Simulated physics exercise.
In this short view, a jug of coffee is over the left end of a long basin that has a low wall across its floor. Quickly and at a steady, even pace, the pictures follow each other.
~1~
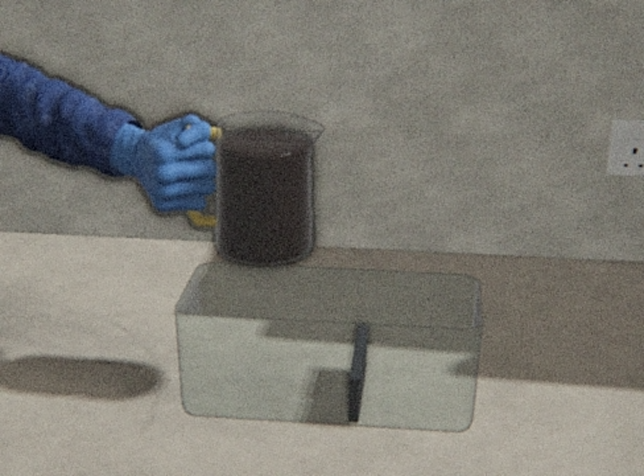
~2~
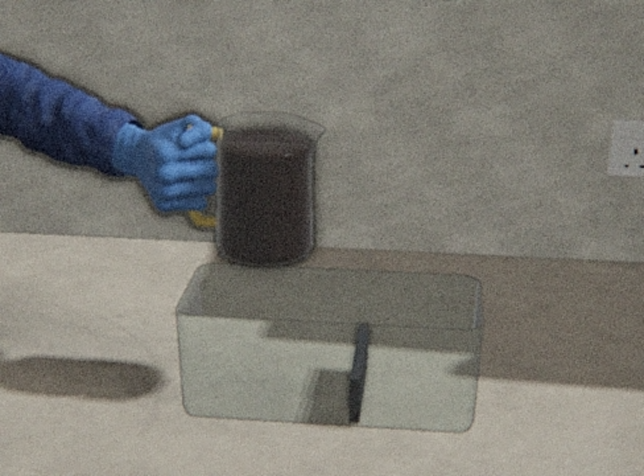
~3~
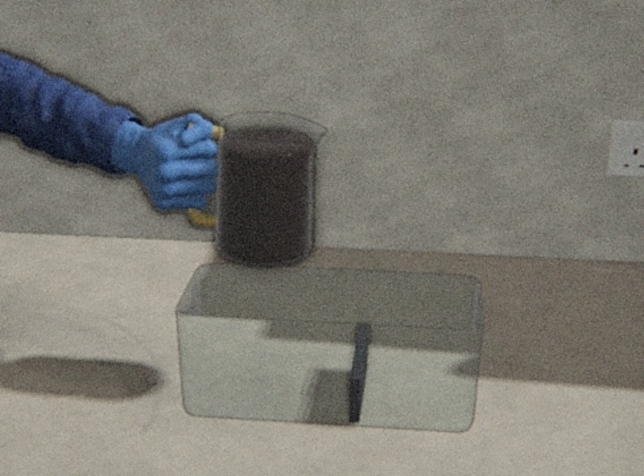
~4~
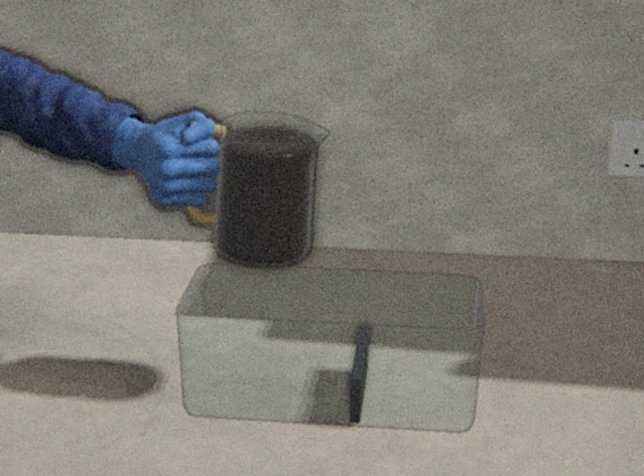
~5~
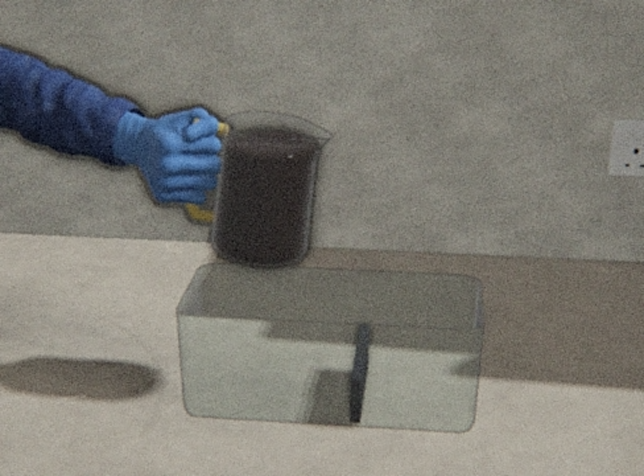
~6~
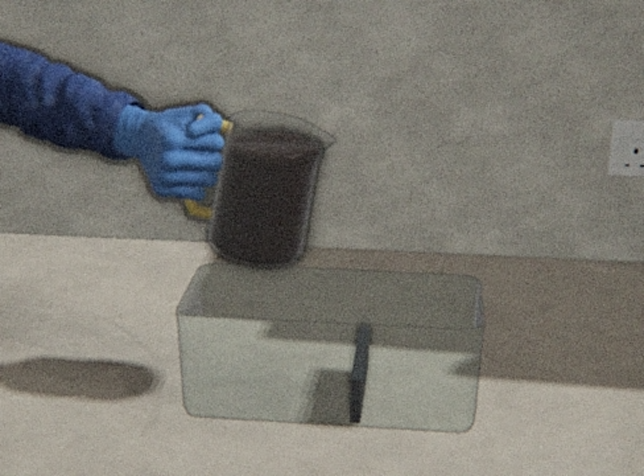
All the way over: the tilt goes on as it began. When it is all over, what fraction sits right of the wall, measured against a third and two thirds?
Greater than two thirds.
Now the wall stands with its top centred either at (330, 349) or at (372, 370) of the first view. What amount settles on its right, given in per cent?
Roughly 100 % and 55 %.
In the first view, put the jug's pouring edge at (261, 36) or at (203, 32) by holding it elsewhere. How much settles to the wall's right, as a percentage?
It comes out at around 60 percent and then around 5 percent.
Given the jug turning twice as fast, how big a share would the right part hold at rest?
Estimate: Around 95 %.
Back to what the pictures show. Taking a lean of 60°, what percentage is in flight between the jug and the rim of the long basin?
Roughly 10 %.
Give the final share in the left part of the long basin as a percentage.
Share approx. 5 %.
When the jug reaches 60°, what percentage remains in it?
90 per cent, roughly.
A moment on, the tilt is 60° and 89 per cent is still to pour, 0 is left of the wall and 3 right of it.
Next, the tilt is 96° and 43 per cent is still to pour, 1 is left of the wall and 40 right of it.
Then the tilt is 107° and 5 per cent is still to pour, 4 is left of the wall and 87 right of it.
Later the tilt is 107° and 0 per cent is still to pour, 5 is left of the wall and 94 right of it.
Finally, 5 per cent lies left of the wall, 94 right of it and 1 outside.
